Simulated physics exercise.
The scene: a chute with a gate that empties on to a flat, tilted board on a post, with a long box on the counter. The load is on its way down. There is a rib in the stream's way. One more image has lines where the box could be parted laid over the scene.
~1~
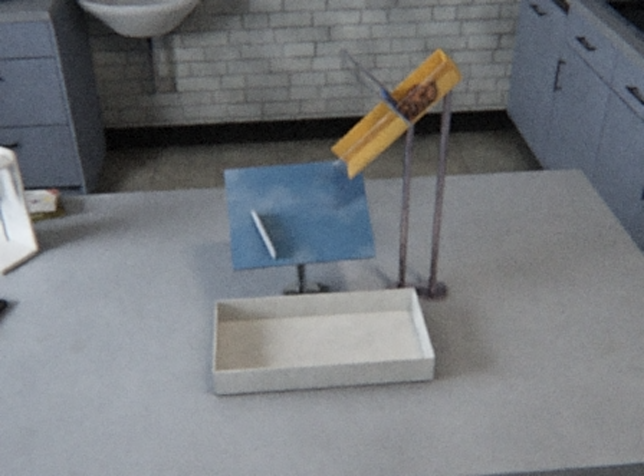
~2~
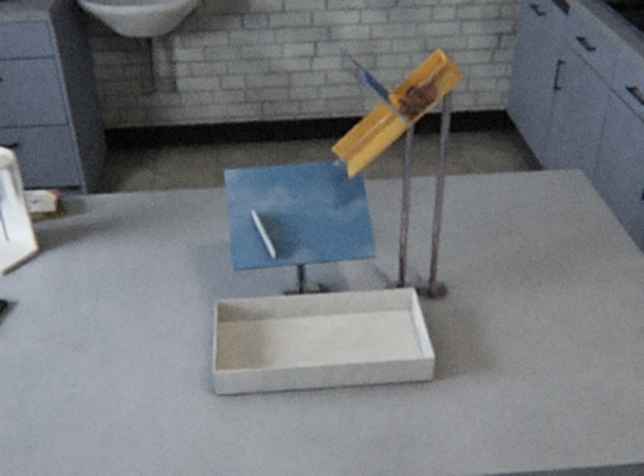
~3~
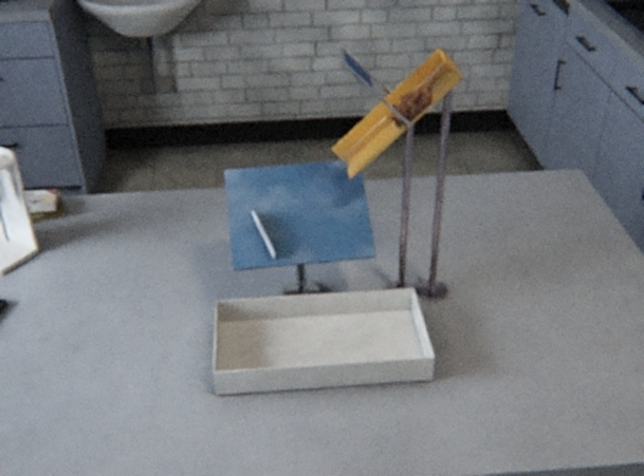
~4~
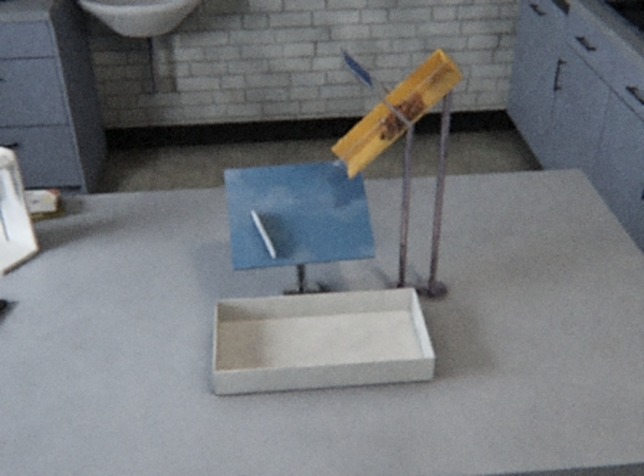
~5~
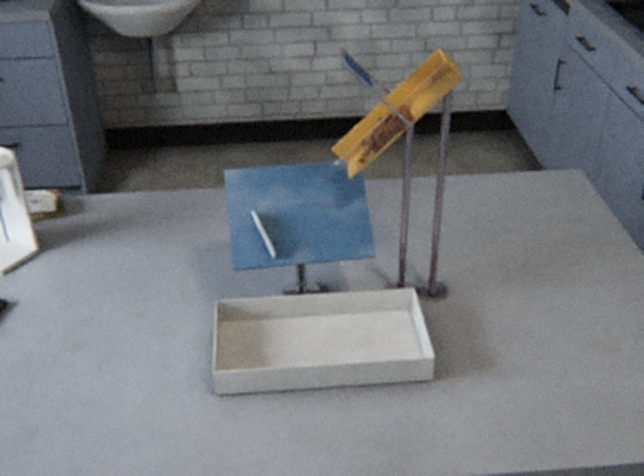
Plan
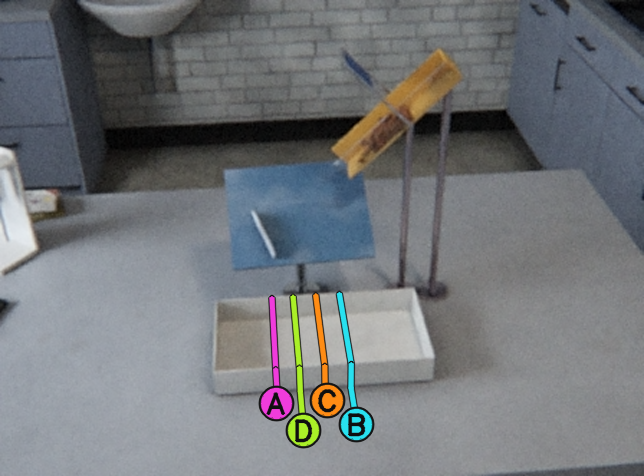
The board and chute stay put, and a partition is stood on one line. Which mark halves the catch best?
Take D.
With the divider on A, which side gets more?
The right side.
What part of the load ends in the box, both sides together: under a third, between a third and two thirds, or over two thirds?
About that: Over two thirds.
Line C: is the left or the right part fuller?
More lands on the left.
On the marked copy, line A crosses the front rim at (275, 368); line B crosses the front rim at (351, 363); line C crosses the front rim at (324, 365); line D crosses the front rim at (299, 366).
With A, of what is caught, a small part on the left of the divider, nearly all on the right.
With B, of what is caught, nearly all on the left of the divider, a stray few on the right.
With C, of what is caught, nearly all on the left of the divider, a small part on the right.
With D, of what is caught, about half on the left of the divider, about half on the right.
